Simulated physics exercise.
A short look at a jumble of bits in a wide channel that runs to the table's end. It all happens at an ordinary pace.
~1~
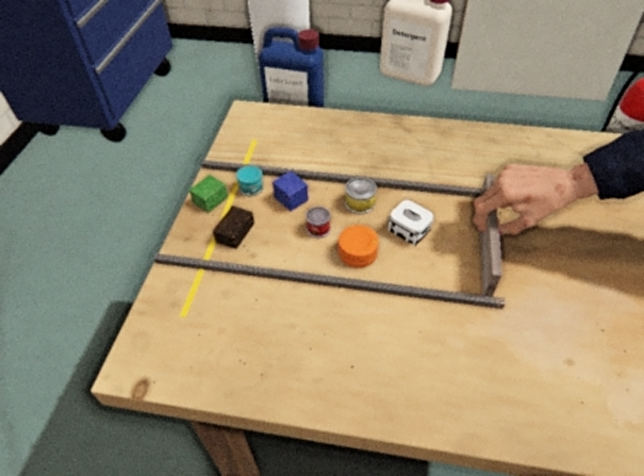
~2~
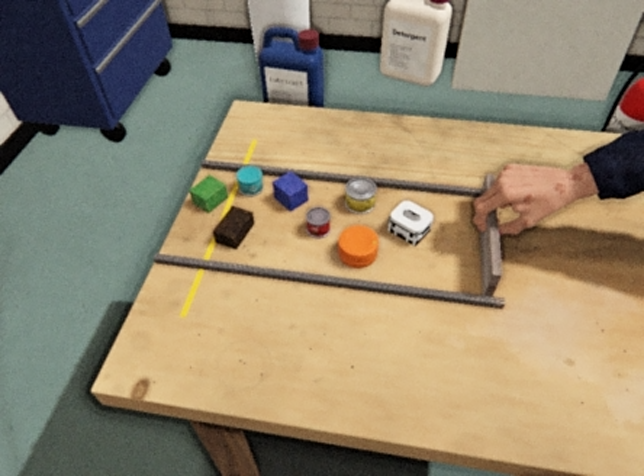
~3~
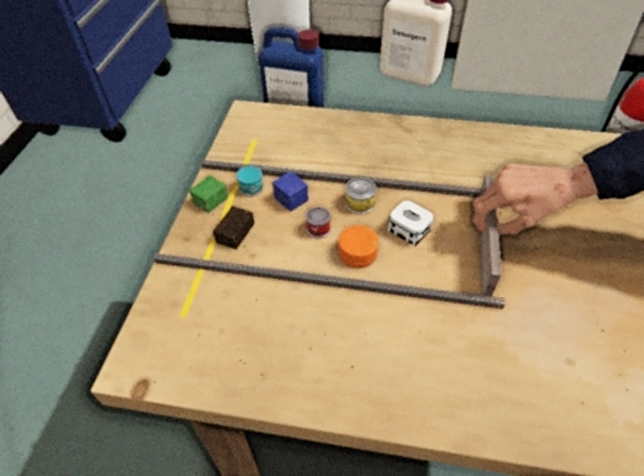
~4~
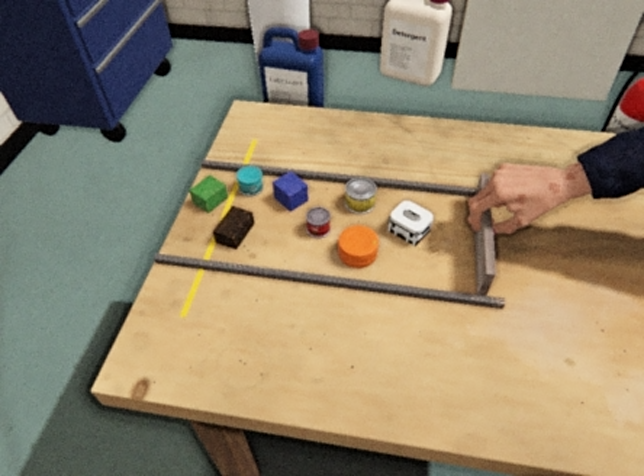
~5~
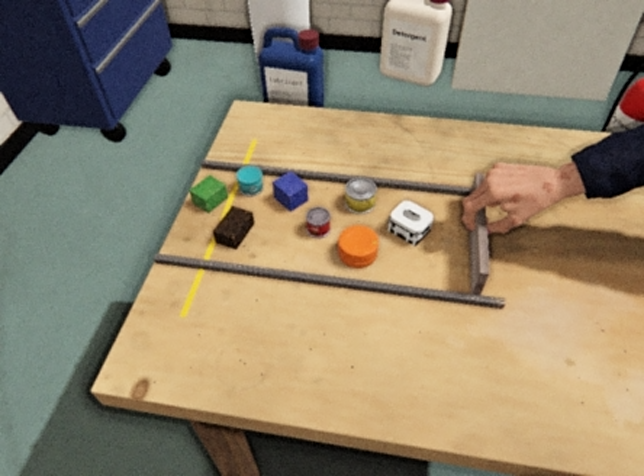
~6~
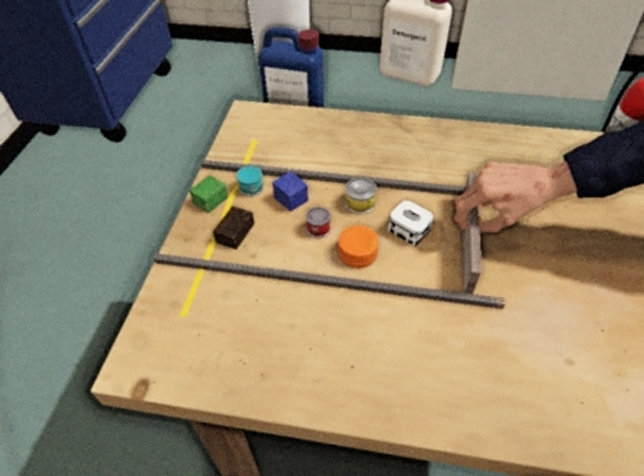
In a workshop with a teal floor and a blue cabinet at upper left, a wooden table is seen from above at an angle. Between two dark rails lie green, black and blue blocks, turquoise and red pots, a yellow tin, an orange lid and a white box, with yellow tape crossing at left. A hand at right slides an upright board slightly left, while the objects and camera stay still.
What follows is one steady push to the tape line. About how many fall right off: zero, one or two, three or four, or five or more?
Here the number that fall off is one or two.
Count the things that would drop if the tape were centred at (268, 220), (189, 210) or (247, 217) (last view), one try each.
The counts: 0, 8 and 0.
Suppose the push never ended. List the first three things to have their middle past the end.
Earliest first: The green block, then the black block, then the red pot.
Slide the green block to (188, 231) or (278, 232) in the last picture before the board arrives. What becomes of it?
In turn it is lost; is lost.
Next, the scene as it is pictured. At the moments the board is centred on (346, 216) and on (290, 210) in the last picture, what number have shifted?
The counts are 4 and 7.
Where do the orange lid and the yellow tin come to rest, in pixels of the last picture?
About (194, 234), and the other about (220, 180).
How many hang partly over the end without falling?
It comes to 3.
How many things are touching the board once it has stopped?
That makes 3.
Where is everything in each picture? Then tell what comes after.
In the first frame, green block (209, 194); turquoise pot (250, 181); black block (234, 227); board (489, 233); tape (225, 215).
In the second frame, turquoise pot (250, 181); blue block (291, 192).
In the third frame, black block (234, 227); orange lid (358, 247).
In the fourth frame, green block (209, 194); yellow tin (361, 196).
In the fifth frame, turquoise pot (250, 181); red pot (318, 223).
In the sixth frame, green block (209, 194); turquoise pot (250, 181); black block (234, 227); board (470, 230); tape (225, 215).
Soon after, none off yet; green block at rest near (209, 194); turquoise pot at rest near (250, 181); black block at rest near (234, 227).
In the end, the number that fall off is one or two; gone, black block and green block.
